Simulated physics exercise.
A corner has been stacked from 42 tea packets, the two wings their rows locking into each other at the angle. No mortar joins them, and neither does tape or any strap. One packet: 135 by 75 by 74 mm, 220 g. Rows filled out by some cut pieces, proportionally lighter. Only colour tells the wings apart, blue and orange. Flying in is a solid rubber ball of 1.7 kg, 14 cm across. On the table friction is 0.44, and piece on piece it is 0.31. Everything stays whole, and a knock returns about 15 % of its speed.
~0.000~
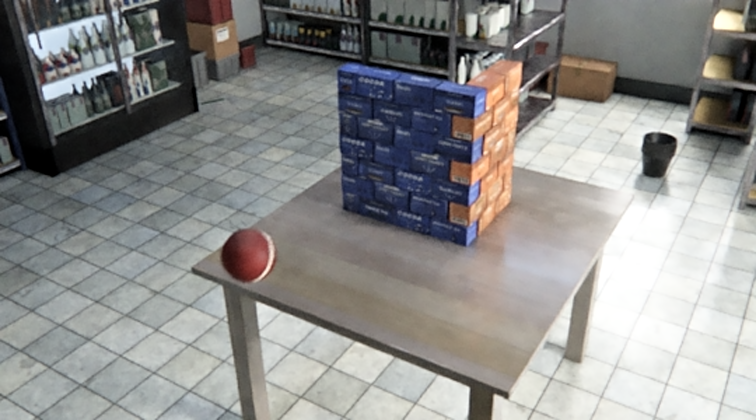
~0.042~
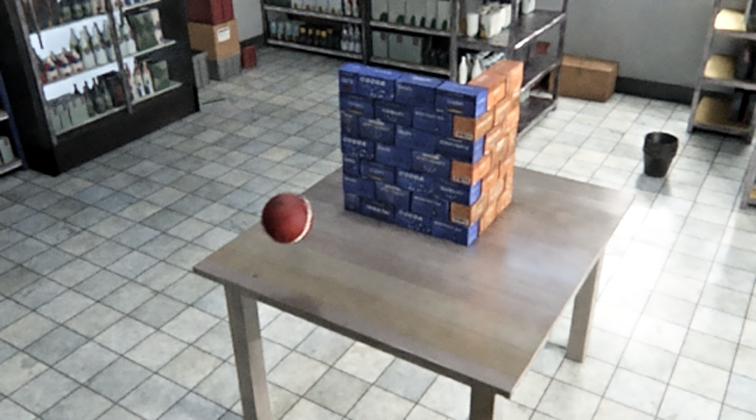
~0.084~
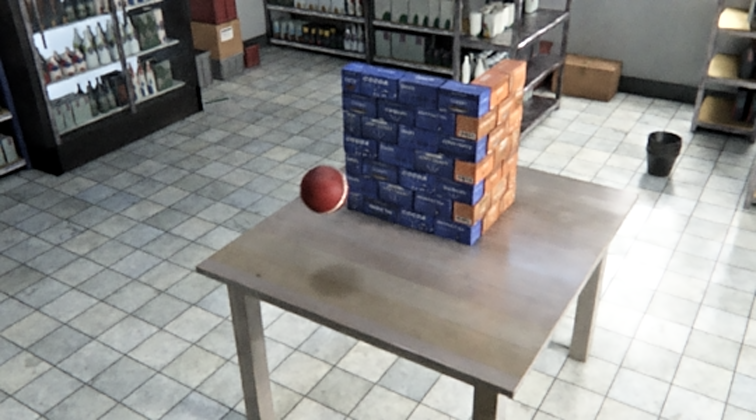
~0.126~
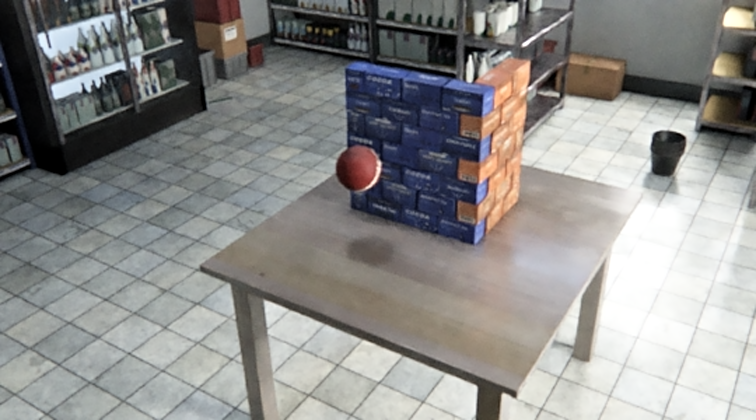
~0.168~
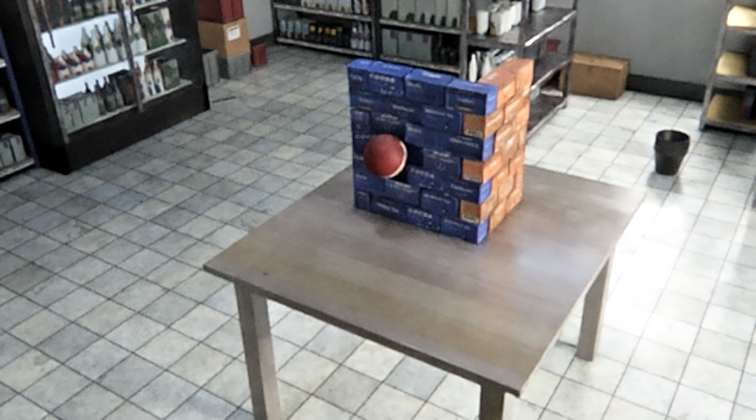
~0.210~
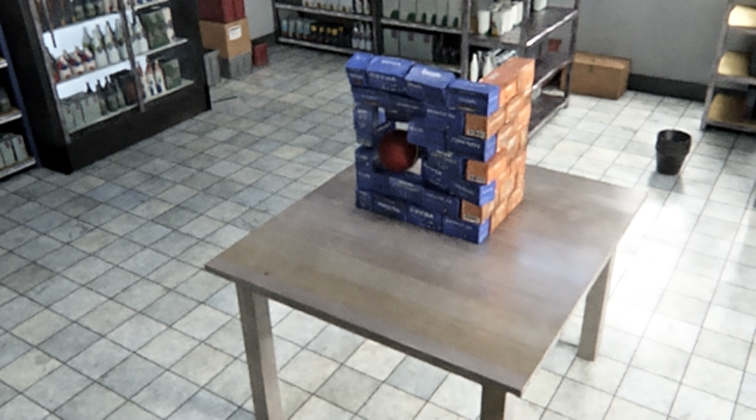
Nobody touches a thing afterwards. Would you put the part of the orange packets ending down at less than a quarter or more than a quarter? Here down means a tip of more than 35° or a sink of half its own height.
I'd put it at less than a quarter.
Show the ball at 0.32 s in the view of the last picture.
Roughly (428, 147).
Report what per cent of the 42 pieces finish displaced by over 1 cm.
50 % shifted.
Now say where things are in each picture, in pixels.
In the first frame (we follow the side turned to the camera; the camera pans a little), ball (249, 256) 58 cm from contact, 4.0 m/s; top orange packet (496, 93); top blue packet (454, 104); no piece has moved.
In the second frame, ball (287, 219) 42 cm from contact, 3.9 m/s; top orange packet (497, 92).
In the third frame, ball (324, 190) 25 cm from contact, 3.9 m/s; top orange packet (500, 92).
In the fourth frame, ball (358, 169) 9 cm from contact, 3.9 m/s; top orange packet (504, 91).
In the fifth frame, ball (385, 156) after contact, 2.3 m/s; top orange packet (507, 90); steepest lean 6°, the packet at (390, 125); 11 stirred so far.
In the sixth frame, ball (399, 150) after contact, 2.2 m/s; top orange packet (509, 90); top blue packet (467, 102); steepest lean 28°, the packet at (403, 117); 18 stirred so far.
Around 0.32 s, ball still moving; none of the 17 orange packets down (13 of 42 in all colours); top orange packet displaced 9 mm; top blue packet displaced 13 mm.
Around 0.52 s, ball still moving; none of the 17 orange packets down (13 of 42 in all colours); top orange packet displaced 9 mm; top blue packet displaced 12 mm.
Finally (1.4 s), ball rolling away; none of the 17 orange packets down (13 of 42 in all colours); top orange packet displaced 9 mm; top blue packet displaced 12 mm. That is 0 per cent. Seen by the last camera, middles, top orange packet near (500, 88), top blue packet near (476, 98).
